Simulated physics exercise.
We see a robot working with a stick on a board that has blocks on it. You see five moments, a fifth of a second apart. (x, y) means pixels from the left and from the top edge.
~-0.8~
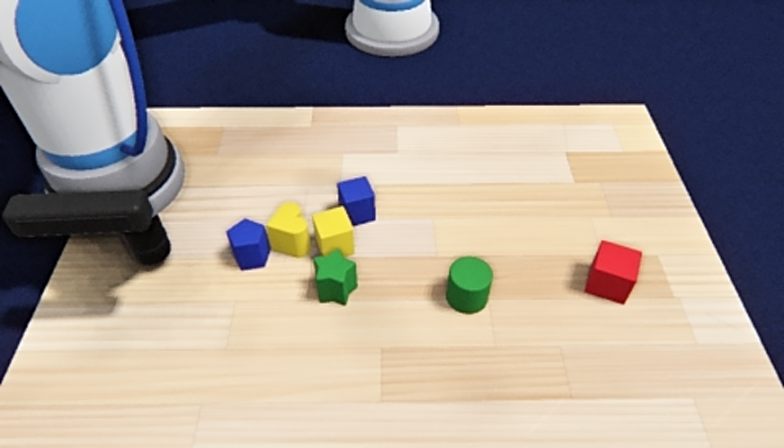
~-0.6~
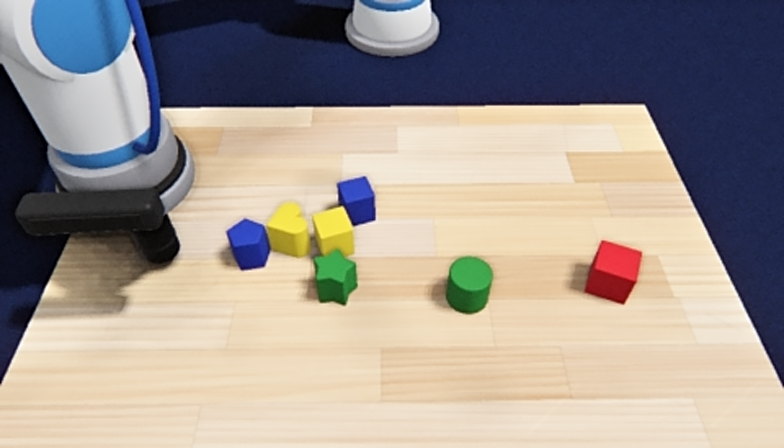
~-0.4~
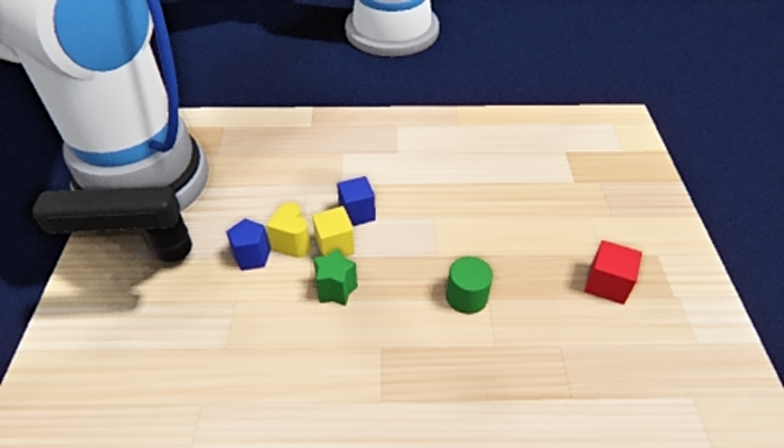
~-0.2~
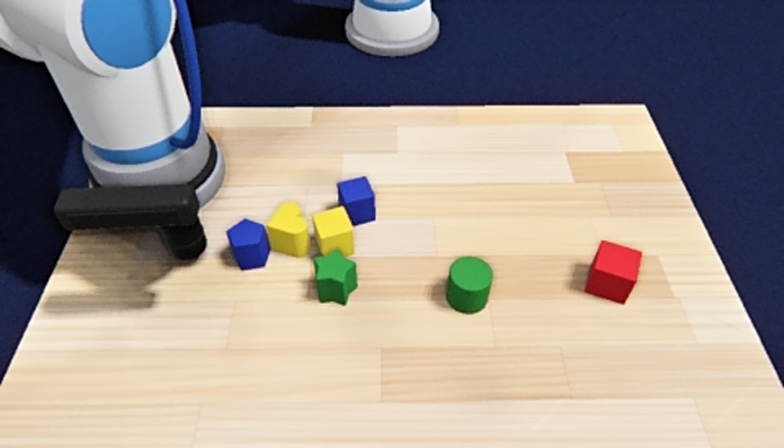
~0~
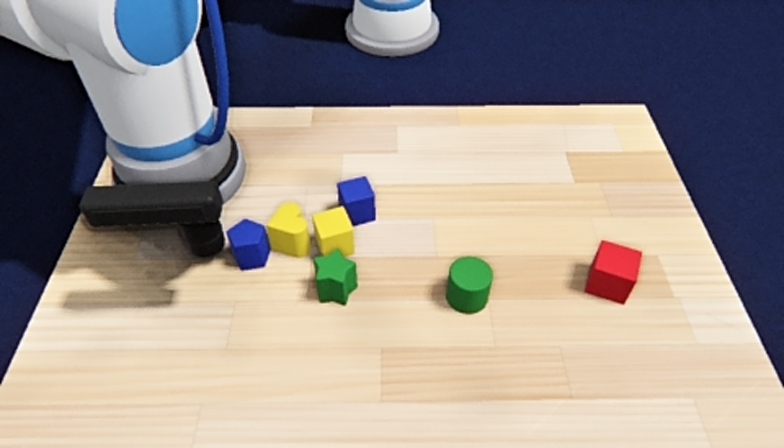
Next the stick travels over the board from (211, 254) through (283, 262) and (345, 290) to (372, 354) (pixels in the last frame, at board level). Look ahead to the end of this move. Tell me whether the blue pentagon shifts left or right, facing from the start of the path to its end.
Measured against the direction from start to end, the blue pentagon shifts toward the right-hand side.
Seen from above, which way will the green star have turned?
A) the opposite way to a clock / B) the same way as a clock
A.
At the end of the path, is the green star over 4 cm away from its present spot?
My answer is yes.
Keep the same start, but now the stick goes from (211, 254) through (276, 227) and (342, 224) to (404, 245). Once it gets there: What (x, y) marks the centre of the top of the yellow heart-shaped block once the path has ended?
By then it is at (312, 223).
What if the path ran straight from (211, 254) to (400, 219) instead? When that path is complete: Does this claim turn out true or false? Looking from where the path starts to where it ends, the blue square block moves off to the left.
That is true.
On the path given first. One third of the way, stick at (282, 253); blue pentagon at (305, 254), turned 70° clockwise; yellow heart-shaped block at (306, 217), turned 70° anticlockwise; yellow square block at (344, 217), turned 30° clockwise; green star at (342, 270).
Two thirds of the way, stick at (345, 283); blue pentagon at (334, 298); yellow heart-shaped block at (311, 214), turned 90° anticlockwise; yellow square block at (346, 217), turned 35° clockwise; green star at (372, 291), turned 70° anticlockwise.
At the end, stick at (372, 346); blue pentagon at (327, 331), turned 190° clockwise; yellow heart-shaped block at (311, 214), turned 90° anticlockwise; yellow square block at (346, 217), turned 35° clockwise; green star at (411, 333), turned 130° anticlockwise.
